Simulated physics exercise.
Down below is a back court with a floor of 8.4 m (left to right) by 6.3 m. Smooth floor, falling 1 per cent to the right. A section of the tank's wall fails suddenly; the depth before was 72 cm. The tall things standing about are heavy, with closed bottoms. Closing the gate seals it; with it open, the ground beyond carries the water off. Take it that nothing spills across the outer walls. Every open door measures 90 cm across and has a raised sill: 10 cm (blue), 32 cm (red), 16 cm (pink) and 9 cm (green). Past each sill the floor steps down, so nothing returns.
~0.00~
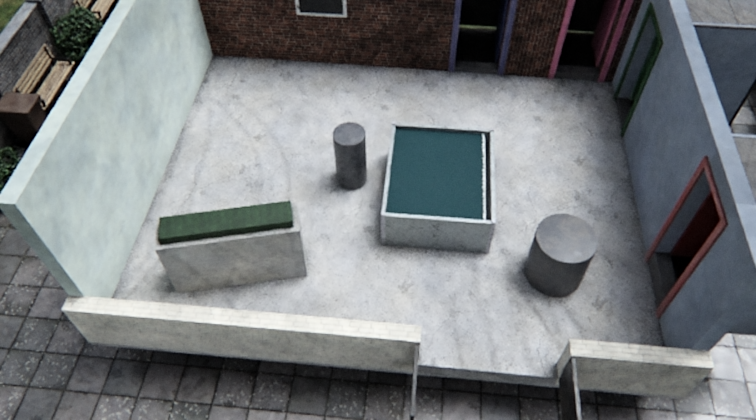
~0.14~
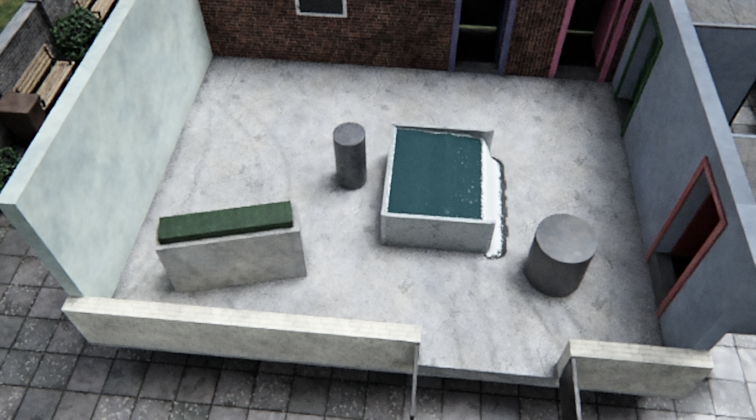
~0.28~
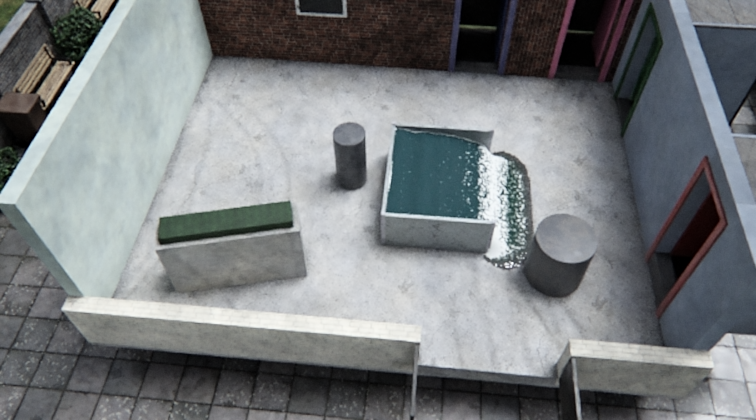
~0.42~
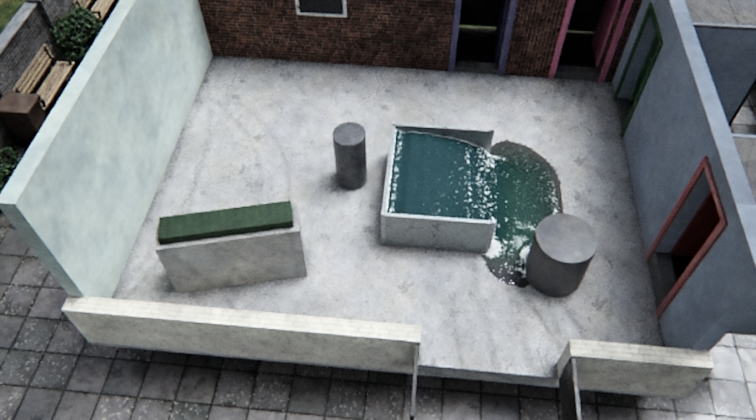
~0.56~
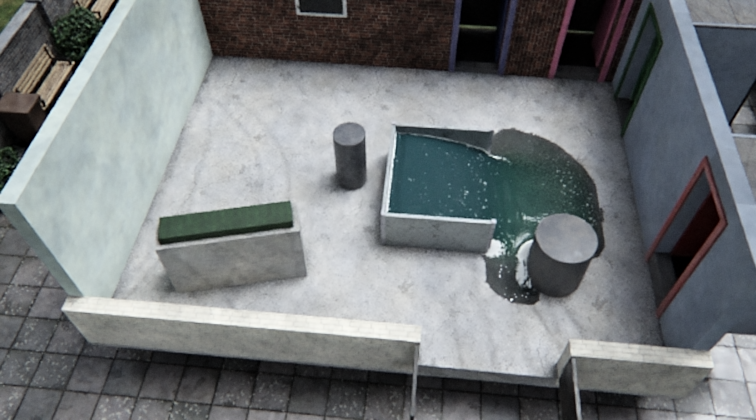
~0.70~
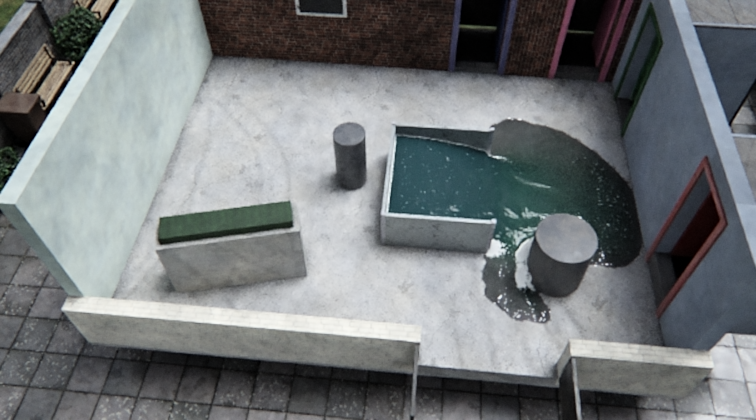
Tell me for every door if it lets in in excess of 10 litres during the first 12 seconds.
One by one: Blue door: Within the allowance; red door: Within the allowance; pink door: Beyond the allowance; green door: Beyond the allowance.
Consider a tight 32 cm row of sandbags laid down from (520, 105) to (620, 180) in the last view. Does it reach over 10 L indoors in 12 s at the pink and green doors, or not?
Pink within the limit, green within the limit.
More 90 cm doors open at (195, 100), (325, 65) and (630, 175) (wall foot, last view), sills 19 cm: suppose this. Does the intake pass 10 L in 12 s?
Less, less, more.
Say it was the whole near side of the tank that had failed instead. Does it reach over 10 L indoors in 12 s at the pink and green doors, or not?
Well, against that limit, at pink it's within bounds, and at green it's within bounds.
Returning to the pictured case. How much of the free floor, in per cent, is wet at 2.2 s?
Wet share: Near 30 percent.
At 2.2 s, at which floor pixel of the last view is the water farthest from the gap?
(607, 83).
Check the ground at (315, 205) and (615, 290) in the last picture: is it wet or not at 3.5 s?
I'd say spared, then drenched.
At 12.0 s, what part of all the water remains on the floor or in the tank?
Some 80 out of every hundred parts.
After 1.4 s water covers 20 % of the floor and is deepest (50 cm) near (621, 213); blue door not reached, red door 17 cm at the sill, 0 L in, pink door not reached, green door 9 cm at the sill, 0 L in.
After 2.2 s water covers 30 % of the floor and is deepest (42 cm) near (607, 83); blue door not reached, red door 20 cm at the sill, 0 L in, pink door 17 cm at the sill, 0 L in, green door 17 cm at the sill, 10 L in.
After 3.5 s water covers 35 % of the floor and is deepest (28 cm) near (589, 82); blue door 7 cm at the sill, 0 L in, red door 12 cm at the sill, 0 L in, pink door 27 cm at the sill, 73 L in, green door 11 cm at the sill, 28 L in.
After 7.0 s water covers 80 % of the floor and is deepest (10 cm) near (637, 239); blue door 6 cm at the sill, 0 L in, red door 9 cm at the sill, 0 L in, pink door 9 cm at the sill, 105 L in, green door 10 cm at the sill, 63 L in.
After 12.0 s water covers 100 % of the floor and is deepest (6 cm) near (650, 371); blue door 4 cm at the sill, 0 L in, red door 6 cm at the sill, 0 L in, pink door 6 cm at the sill, 105 L in, green door 6 cm at the sill, 65 L in.
